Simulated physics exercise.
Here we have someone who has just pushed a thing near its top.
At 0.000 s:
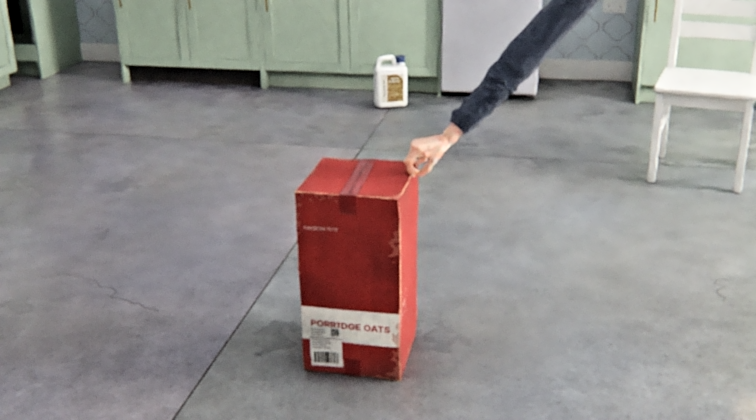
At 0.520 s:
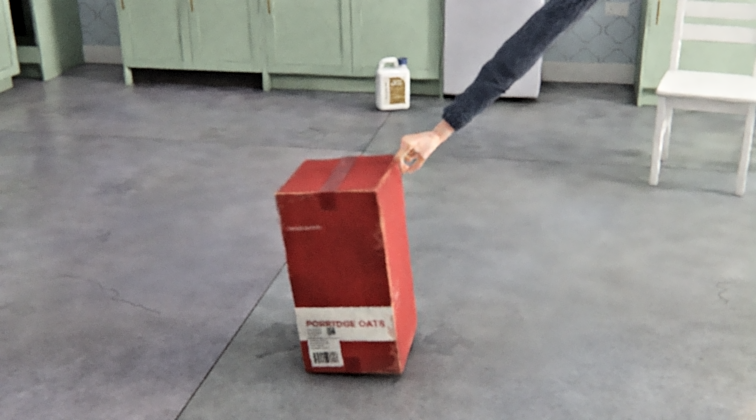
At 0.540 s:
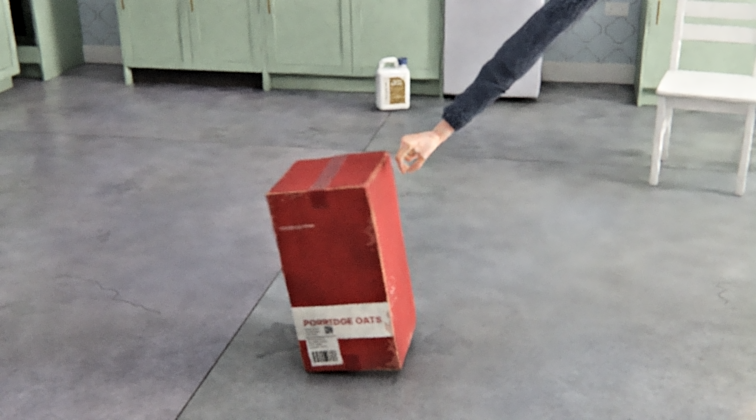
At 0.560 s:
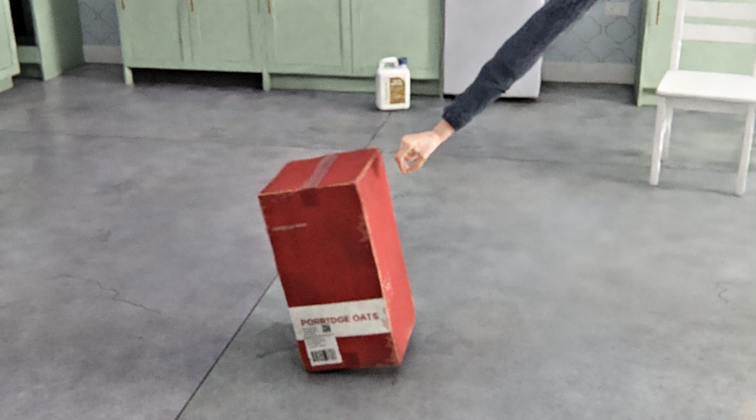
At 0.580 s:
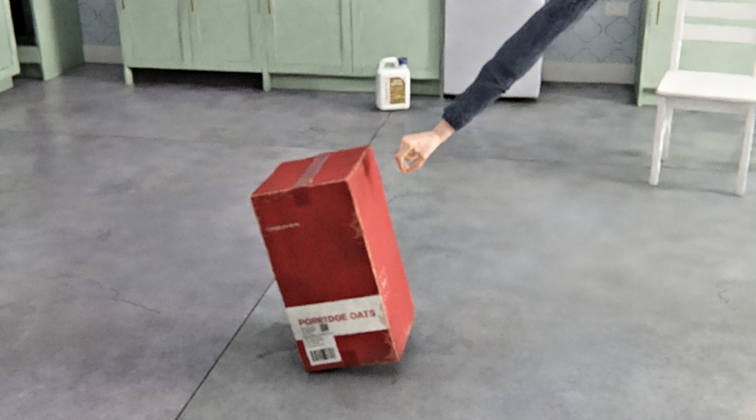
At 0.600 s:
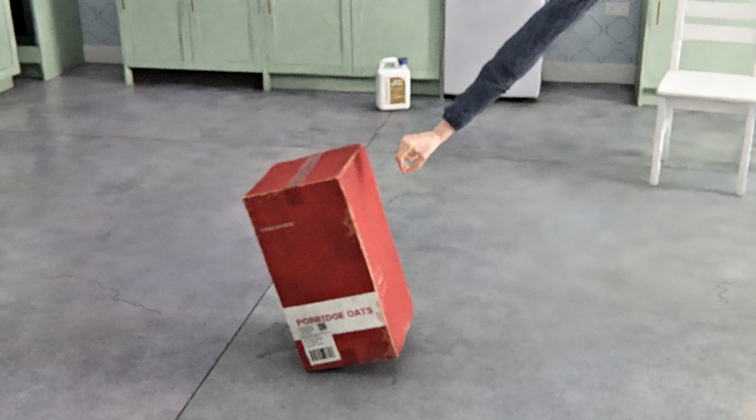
In a kitchen with a grey floor and pale green cabinets, the view is from slightly above, and the camera stays still. A tall red box labelled porridge oats stands near the centre, with a white jug behind it and a white chair at the right. A dark-sleeved arm pushes the box's top edge, and it leans steadily leftward, leaving the hand behind.
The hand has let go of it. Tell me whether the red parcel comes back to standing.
In the end the red parcel falls over.
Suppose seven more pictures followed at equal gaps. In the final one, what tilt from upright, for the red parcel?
About 30°.
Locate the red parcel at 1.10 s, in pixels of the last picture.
At about (236, 284).
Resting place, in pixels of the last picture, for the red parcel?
Near (229, 298).
By 0.88 s, red parcel 43° off upright near (286, 256).
By 1.10 s, red parcel 79° off upright near (236, 284).
When it is over (3.5 s), the red parcel goes down on its side, near (229, 298).
